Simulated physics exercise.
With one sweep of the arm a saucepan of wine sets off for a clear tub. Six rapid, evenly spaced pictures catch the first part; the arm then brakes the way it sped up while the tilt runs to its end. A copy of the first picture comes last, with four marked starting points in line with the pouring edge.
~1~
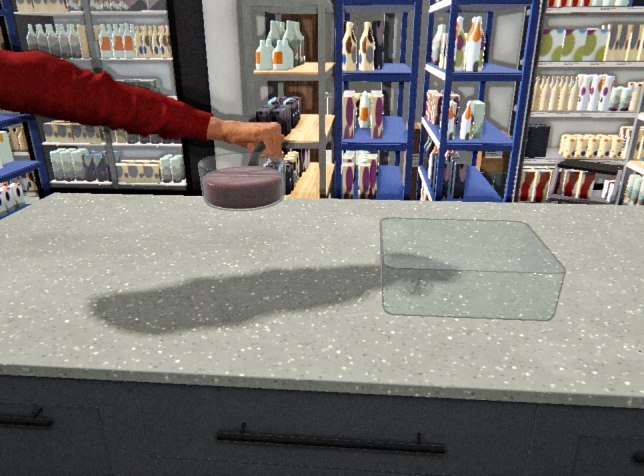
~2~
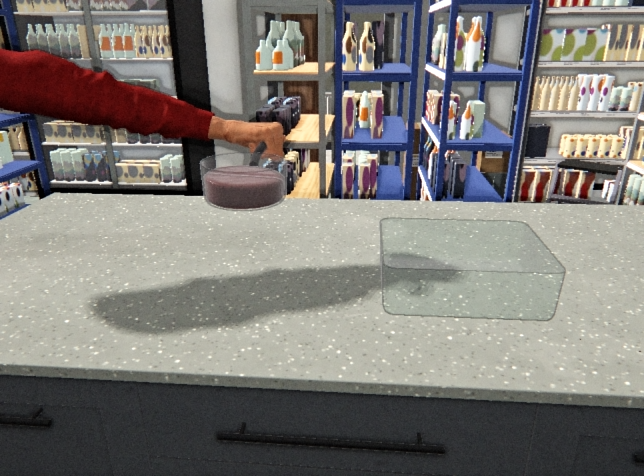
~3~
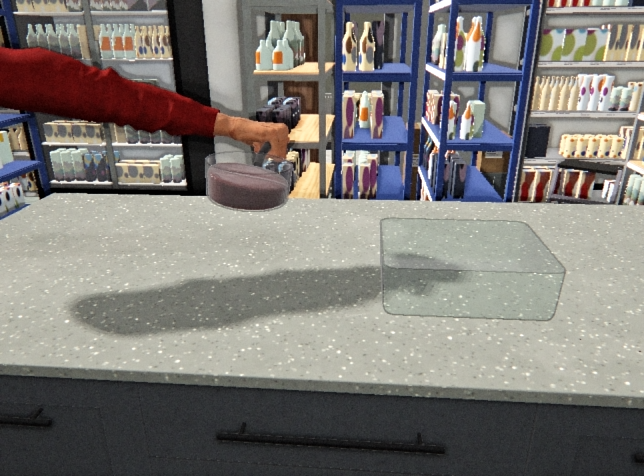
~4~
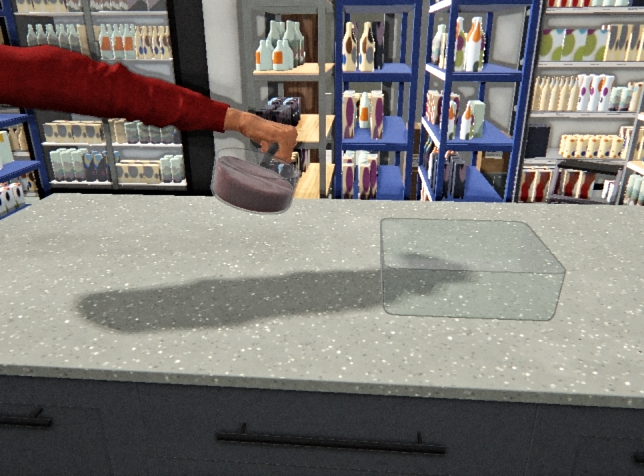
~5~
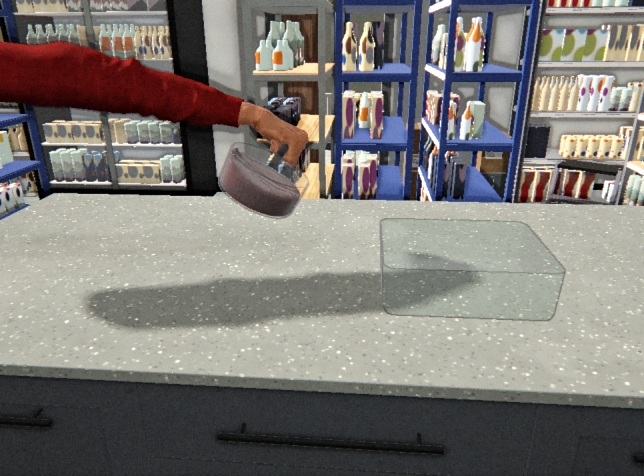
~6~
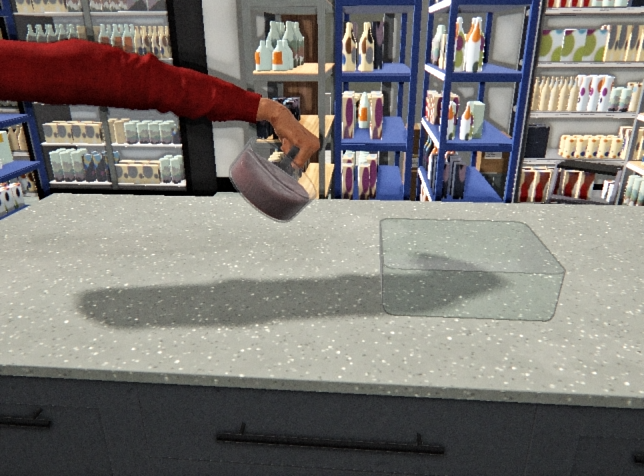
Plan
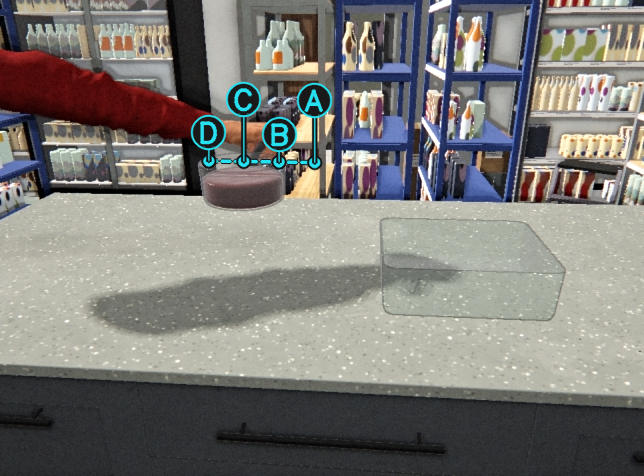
A red-sleeved arm held a saucepan of dark wine level above a speckled counter, then moved it a little to the right toward a clear tub, tilting it steadily further as it went.
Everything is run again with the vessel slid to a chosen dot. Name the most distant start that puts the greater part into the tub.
Take A.
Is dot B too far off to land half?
Yes.
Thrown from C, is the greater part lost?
Yes, that goes wrong.
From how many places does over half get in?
One of the four.
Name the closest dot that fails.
Dot B.
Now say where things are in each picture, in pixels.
The first frame shows upright, lip at (283, 162); tub from (382, 311) to (553, 318); nothing has left yet.
The second frame shows upright, lip at (285, 162); nothing has left yet.
The third frame shows tipped about 6°, lip at (290, 166); nothing has left yet.
The fourth frame shows tipped about 16°, lip at (299, 174); nothing has left yet.
The fifth frame shows tipped about 28°, lip at (308, 183); nothing has left yet.
The sixth frame shows tipped about 42°, lip at (316, 194); nothing has left yet.
On the marked copy, A at (314, 162); B at (279, 162); C at (243, 161); D at (208, 160).
For dot A, about 78 % lands in the tub, 6 % falls short and 16 % goes beside or beyond.
For dot B, about 14 % lands in the tub, 83 % falls short and 3 % goes beside or beyond.
For dot C, about 0 % lands in the tub, 97 % falls short and 3 % goes beside or beyond.
For dot D, about 0 % lands in the tub, 100 % falls short.
